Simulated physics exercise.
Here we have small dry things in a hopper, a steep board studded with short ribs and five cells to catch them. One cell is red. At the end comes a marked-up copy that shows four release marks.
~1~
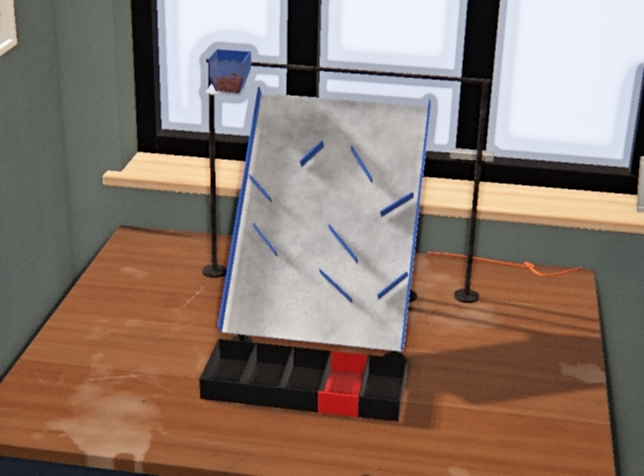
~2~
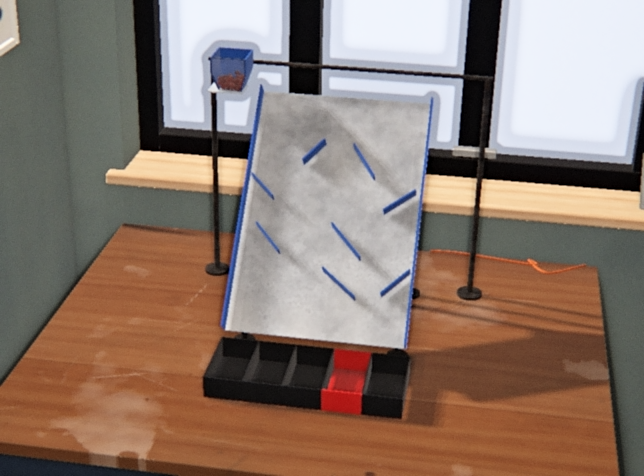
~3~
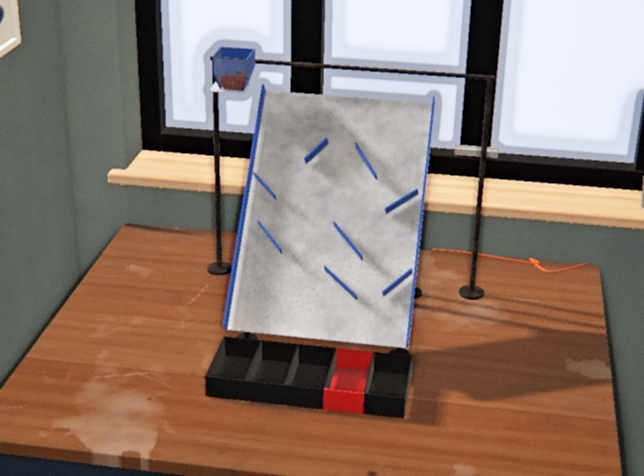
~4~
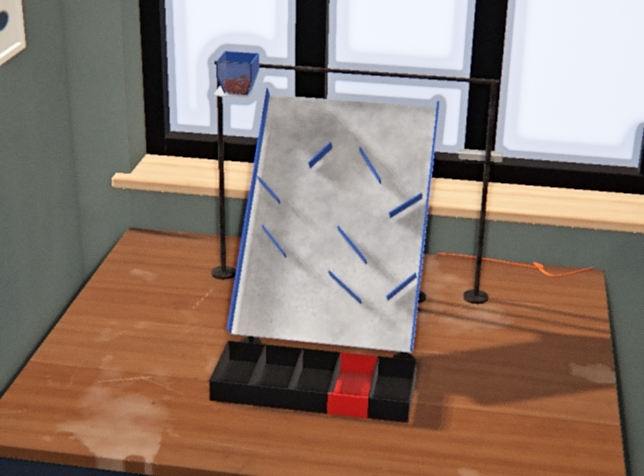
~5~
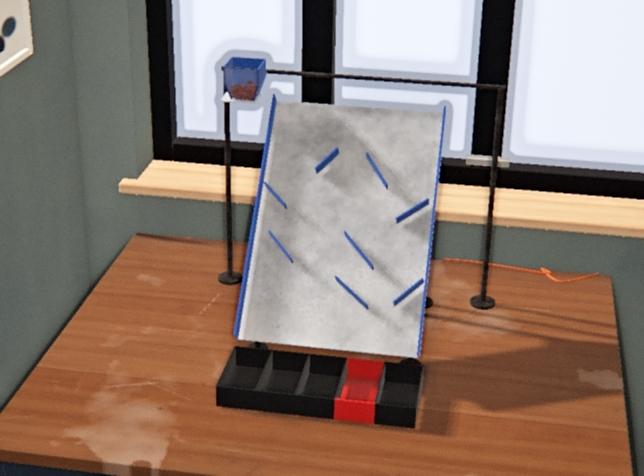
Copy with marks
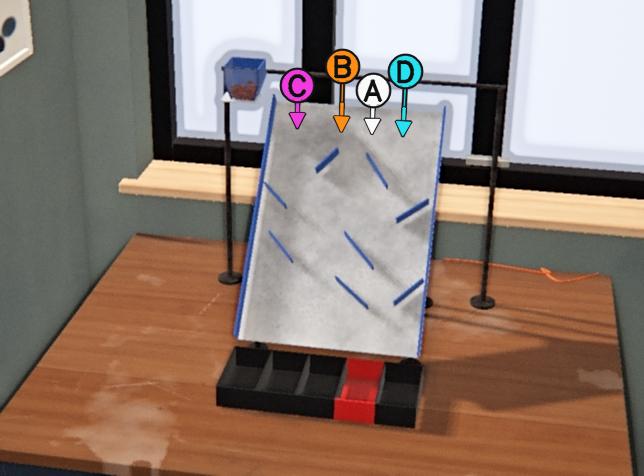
A tilted grey board with short blue ribs stood on a wooden table behind a black tray with one red cell, a small blue hopper at its upper left; only the view shifted slightly.
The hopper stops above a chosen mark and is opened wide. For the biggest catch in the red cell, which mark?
Mark D.
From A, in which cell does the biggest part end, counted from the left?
The fourth from the left.
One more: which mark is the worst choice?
Mark C.
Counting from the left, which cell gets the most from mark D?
The fourth from the left.
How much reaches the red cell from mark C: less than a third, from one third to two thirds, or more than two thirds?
Less than a third.
On the marked copy, mark A meets the board at (372, 128); mark B meets the board at (341, 126); mark C meets the board at (297, 122); mark D meets the board at (403, 130).
For mark A, about half in the red cell, about a third in other cells, a small part held on the board, a small part outside the box.
For mark B, about a quarter in the red cell, about two thirds in other cells, a small part outside the box.
For mark C, a stray few in the red cell, most in other cells, a small part held on the board, a small part outside the box.
For mark D, about two thirds in the red cell, a small part in other cells, a small part held on the board.
